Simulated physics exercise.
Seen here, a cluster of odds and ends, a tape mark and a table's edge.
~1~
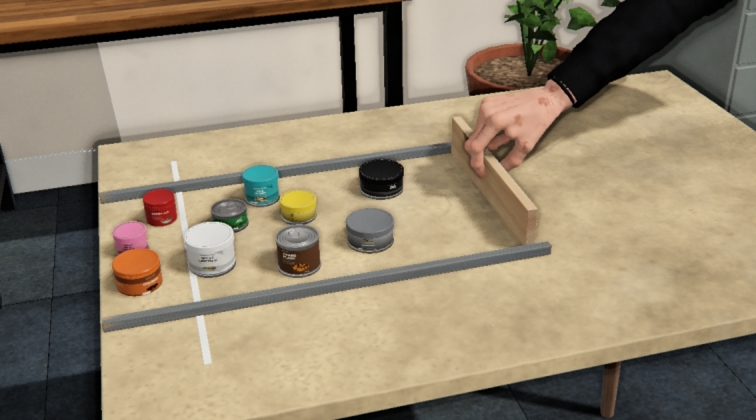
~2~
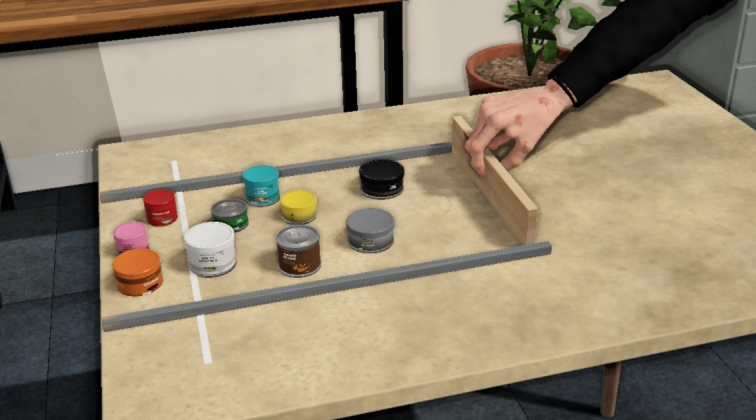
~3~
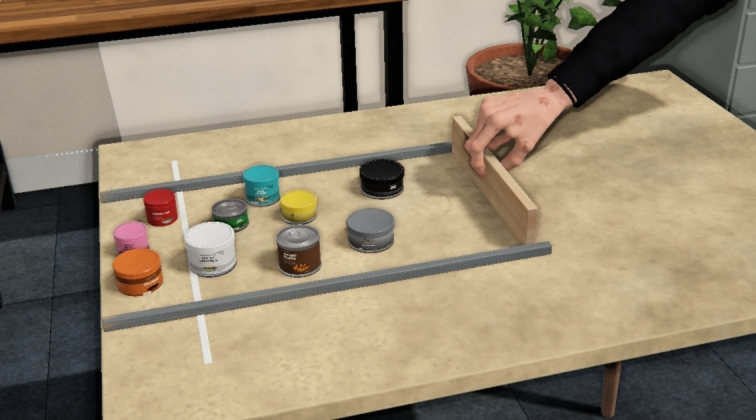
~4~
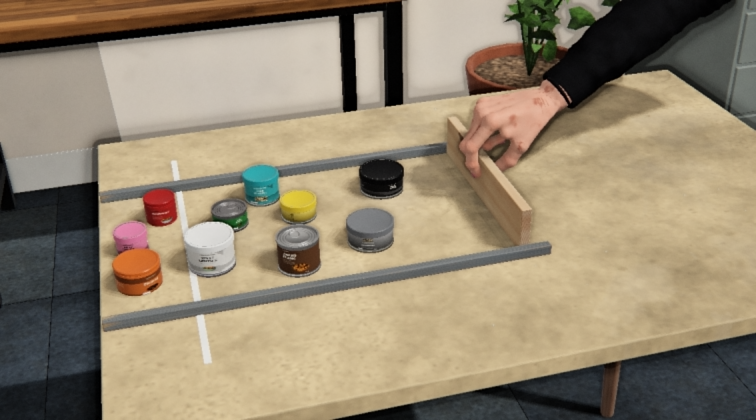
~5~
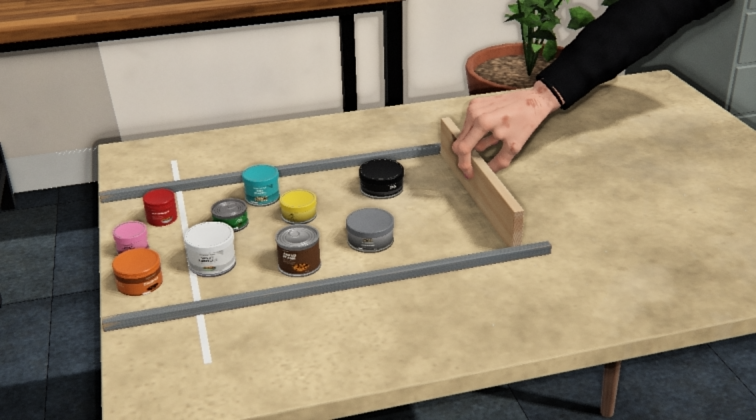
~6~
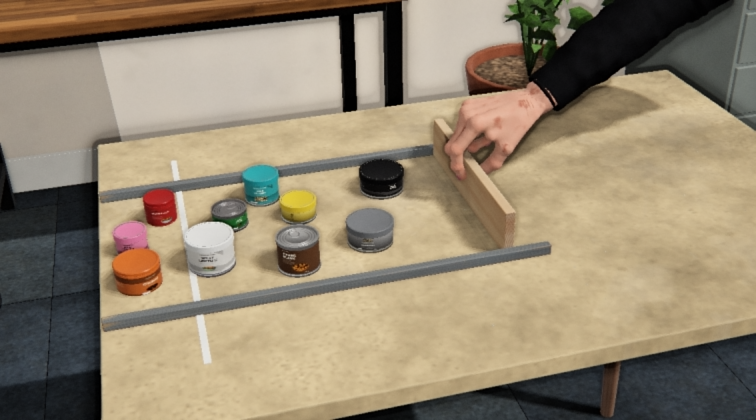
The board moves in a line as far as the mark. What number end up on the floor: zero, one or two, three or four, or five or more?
Here the number that fall off is one or two.
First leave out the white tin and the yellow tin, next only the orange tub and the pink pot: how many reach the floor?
0 in the first case, 0 in the second.
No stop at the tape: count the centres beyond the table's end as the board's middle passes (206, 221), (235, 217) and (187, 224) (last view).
Past the end: 1, 0 and 1.
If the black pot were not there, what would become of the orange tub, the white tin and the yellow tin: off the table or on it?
The orange tub goes over; the white tin does not fall; the yellow tin survives.
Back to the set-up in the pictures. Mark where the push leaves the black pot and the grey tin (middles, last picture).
About (159, 214), and the other about (166, 260).
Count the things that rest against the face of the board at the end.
5 of them.
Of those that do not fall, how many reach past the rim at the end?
Overhanging: 2.
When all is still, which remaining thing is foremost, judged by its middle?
It is the pink pot.
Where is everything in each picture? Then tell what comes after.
In the first picture, pink pot (131, 241); orange tub (138, 273); red tub (160, 208); board (490, 178); tape (188, 245).
In the second picture, orange tub (138, 272); turquoise tin (262, 186).
In the third picture, red tub (161, 208); white tin (211, 250).
In the fourth picture, pink pot (131, 241); black pot (382, 179).
In the fifth picture, orange tub (138, 272); yellow tin (298, 207).
In the sixth picture, pink pot (131, 241); orange tub (138, 272); red tub (160, 208); board (470, 181); tape (188, 245).
A little later, none off yet; pink pot at rest near (131, 241); orange tub at rest near (138, 272); red tub at rest near (160, 208).
Next, none off yet; pink pot at rest near (131, 241); orange tub moving near (129, 274); red tub at rest near (160, 208).
When it is over, the number that fall off is one or two; down, orange tub.
